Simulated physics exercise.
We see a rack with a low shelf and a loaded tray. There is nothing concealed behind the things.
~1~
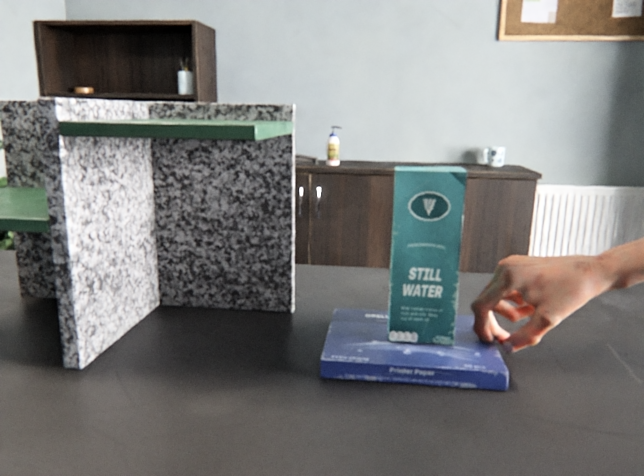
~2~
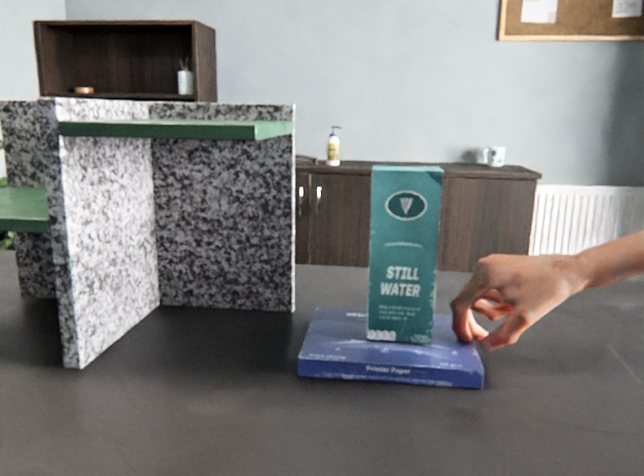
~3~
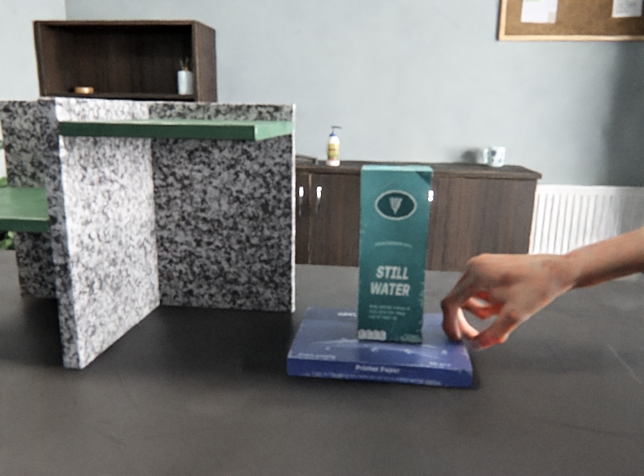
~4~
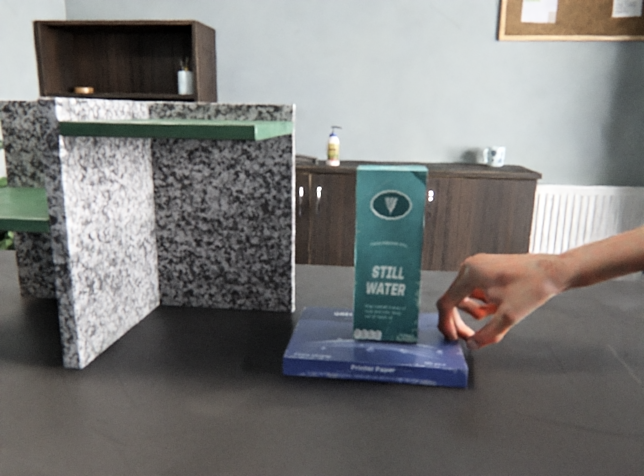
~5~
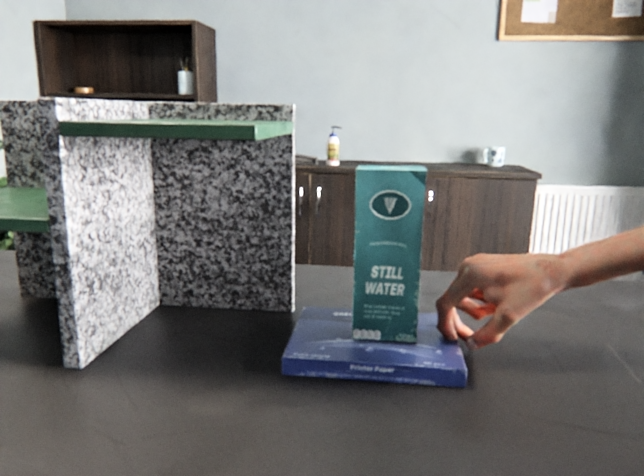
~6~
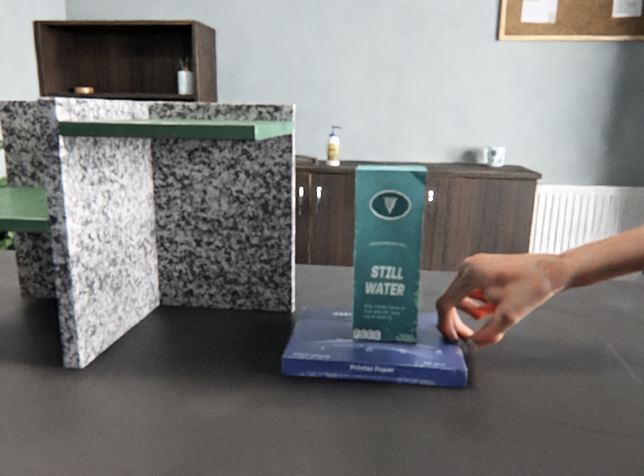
To begin with, a hand at the right holds the edge of a blue box lying flat on a dark table, a turquoise carton upright on top. The hand slides the box and carton a short way left toward a speckled rack with green shelves, then all three stay nearly still, the carton upright.
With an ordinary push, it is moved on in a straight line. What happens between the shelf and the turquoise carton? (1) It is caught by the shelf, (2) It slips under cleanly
It slips under cleanly (2).
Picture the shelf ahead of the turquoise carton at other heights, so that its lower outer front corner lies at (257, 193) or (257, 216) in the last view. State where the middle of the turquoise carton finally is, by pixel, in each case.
Around (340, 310) for the first option and (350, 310) for the second.
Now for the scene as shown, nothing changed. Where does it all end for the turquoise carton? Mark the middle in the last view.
(206, 245).
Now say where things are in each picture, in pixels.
Hand sliding it forward; turquoise carton (425, 254); blue box (409, 344), in the first frame.
Hand sliding it forward; turquoise carton (403, 253); shelf (112, 221), in the second frame.
Hand sliding it forward; turquoise carton (392, 253); blue box (379, 342), in the third frame.
Hand sliding it forward; turquoise carton (388, 253); shelf (112, 221), in the fourth frame.
Hand sliding it forward; turquoise carton (388, 253); blue box (375, 342), in the fifth frame.
Hand sliding it forward; turquoise carton (388, 253); shelf (112, 221), in the sixth frame.
Then, 0.92 s on from there, turquoise carton riding along near (311, 250).
In the end, the turquoise carton clears the shelf, near (206, 245).
